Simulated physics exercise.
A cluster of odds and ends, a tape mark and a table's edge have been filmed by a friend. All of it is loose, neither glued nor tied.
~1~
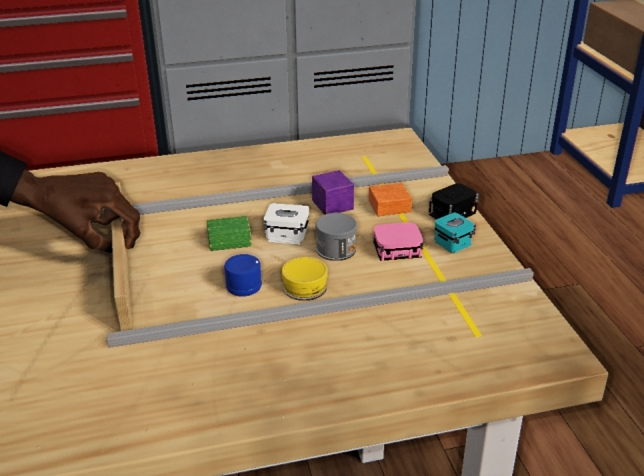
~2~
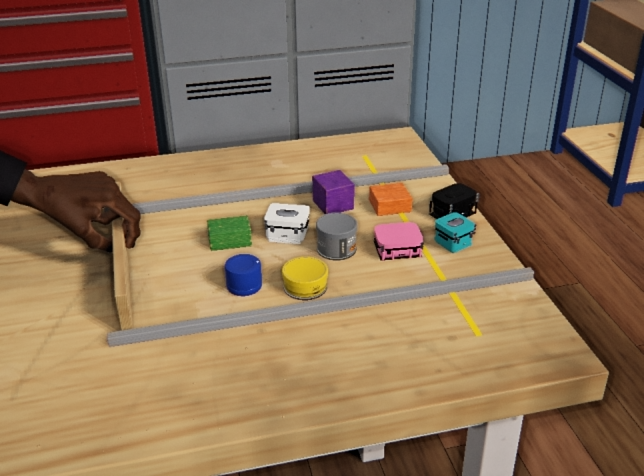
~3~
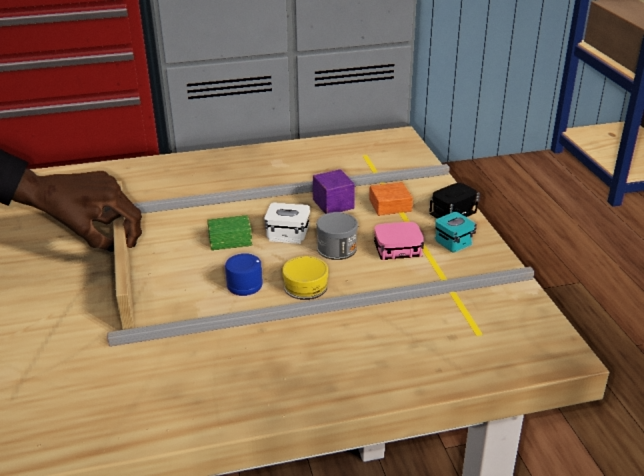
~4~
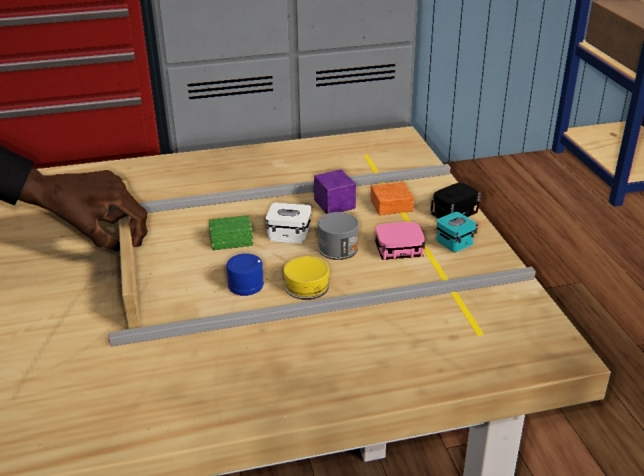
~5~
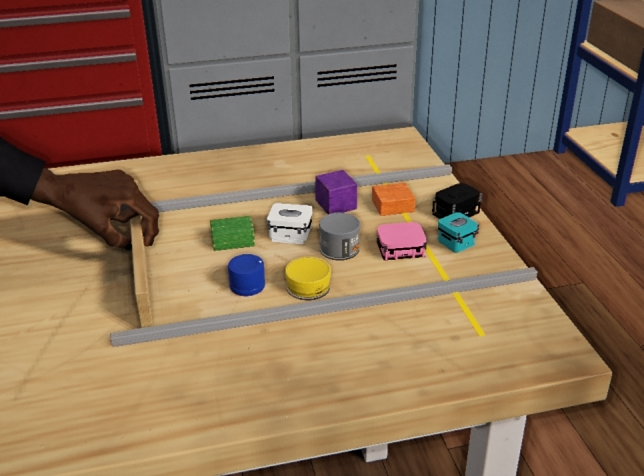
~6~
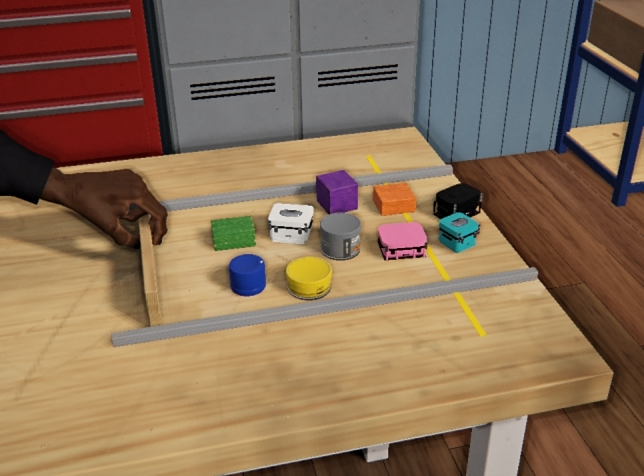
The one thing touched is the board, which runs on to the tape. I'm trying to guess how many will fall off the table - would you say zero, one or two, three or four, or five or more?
Turns out the ones that don't stay up top number one or two.
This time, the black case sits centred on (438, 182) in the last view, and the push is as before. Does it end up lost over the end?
From that start the object does not stay.
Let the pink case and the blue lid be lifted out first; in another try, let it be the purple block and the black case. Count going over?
Fallen: 1 in the first try, 1 in the other.
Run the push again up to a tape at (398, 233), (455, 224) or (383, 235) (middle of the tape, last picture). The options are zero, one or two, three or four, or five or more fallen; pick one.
In order: None at all, five or more, none.
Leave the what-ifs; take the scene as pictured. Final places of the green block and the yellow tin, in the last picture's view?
Taking them in turn, first comes (426, 207), then (465, 264).
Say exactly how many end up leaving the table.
Total: 2.
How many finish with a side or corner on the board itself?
It touches 5.
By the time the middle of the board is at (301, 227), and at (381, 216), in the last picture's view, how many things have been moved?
At that stage 4; at the next, 10.
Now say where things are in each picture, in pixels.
The first frame shows black case (453, 204); turquoise case (454, 234); orange block (390, 200); board (120, 252); tape (411, 231).
The second frame shows turquoise case (454, 233); grey pot (337, 236).
The third frame shows orange block (391, 198); pink case (398, 241).
The fourth frame shows black case (455, 203); yellow tin (307, 278).
The fifth frame shows turquoise case (457, 233); white case (291, 223).
The sixth frame shows black case (458, 203); turquoise case (458, 233); orange block (394, 199); board (148, 248); tape (416, 230).
Early on, none off yet; black case at rest near (458, 203); turquoise case at rest near (458, 233); orange block at rest near (394, 199).
A while later, none off yet; black case travelled a little near (471, 202); turquoise case travelled about its own width near (482, 233); orange block travelled about its own width near (435, 187).
Finally, the number that fall off is one or two; lost, turquoise case and black case.
